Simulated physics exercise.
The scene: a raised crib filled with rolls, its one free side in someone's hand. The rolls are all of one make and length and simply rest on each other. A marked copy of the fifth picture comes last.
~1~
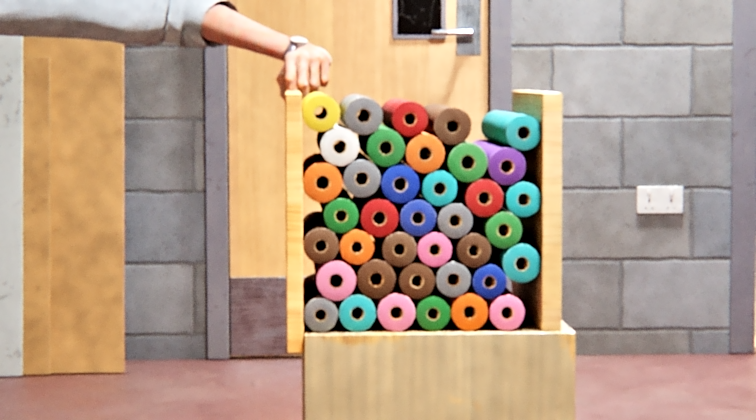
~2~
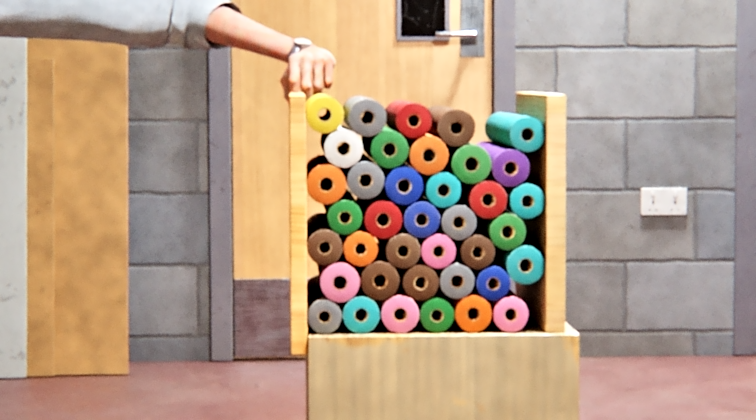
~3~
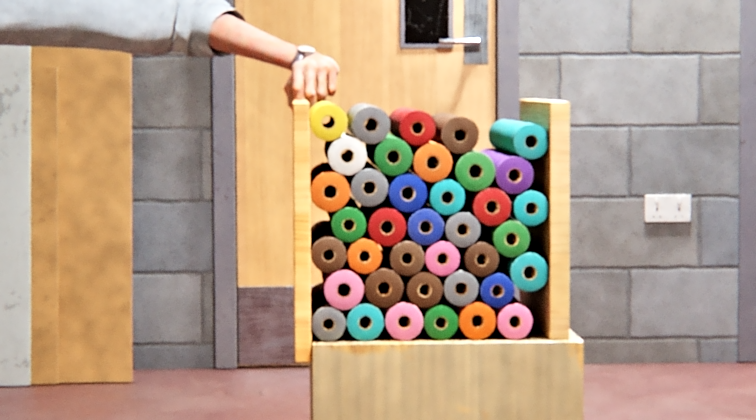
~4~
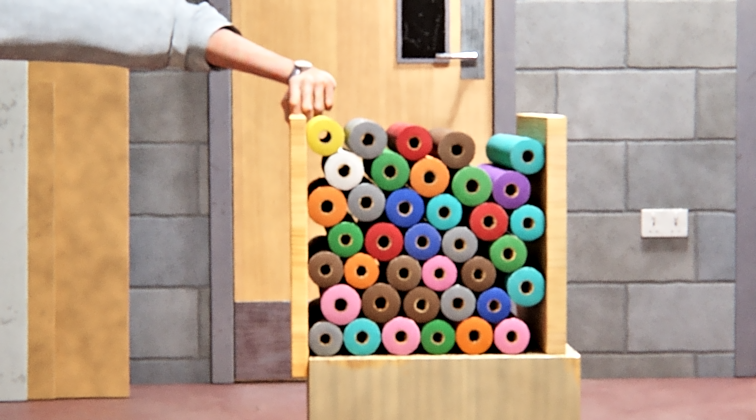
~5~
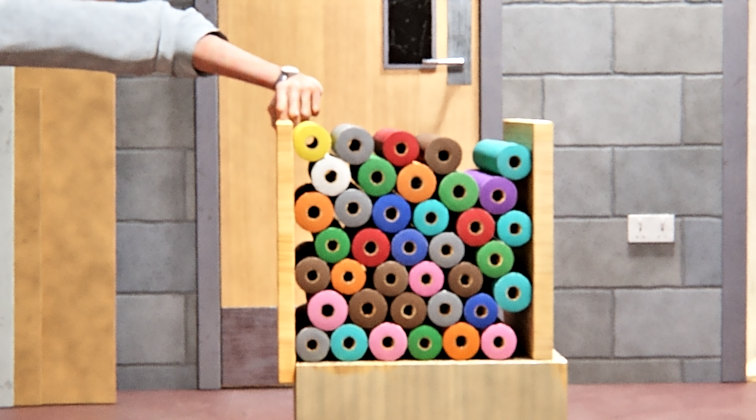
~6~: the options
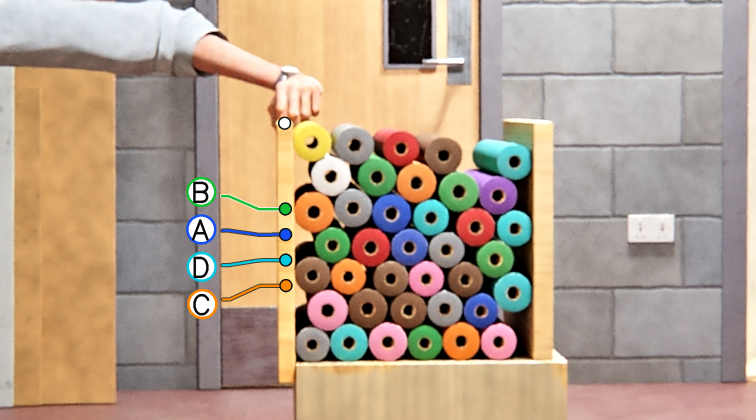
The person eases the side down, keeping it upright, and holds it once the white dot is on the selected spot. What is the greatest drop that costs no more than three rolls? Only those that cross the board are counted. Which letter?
At most to A.
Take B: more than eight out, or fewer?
Fewer than eight.
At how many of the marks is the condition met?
Two of the four.
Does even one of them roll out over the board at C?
At C: Yes.
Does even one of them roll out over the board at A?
At A: Yes.
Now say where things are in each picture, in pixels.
A blue roll (489, 282); a pink roll (435, 250); a grey roll (455, 221), in the first picture.
A grey roll (459, 222); a red roll (488, 200), in the second picture.
An orange roll (433, 163); a yellow roll (329, 123), in the third picture.
Side board (298, 236); a grey roll (325, 339), in the fourth picture.
A pink roll (498, 342); a blue roll (481, 311); a pink roll (426, 279), in the fifth picture.
On the marked copy, A at (286, 234); B at (286, 209); C at (286, 285); D at (286, 260); the white dot at (285, 123).
With A. Early on, top of the board (293, 174).
Further on, top of the board (294, 233).
At the end, top of the board (294, 234), one out over the board.
As for the rest, B one out over the board; C four out over the board; D four out over the board.
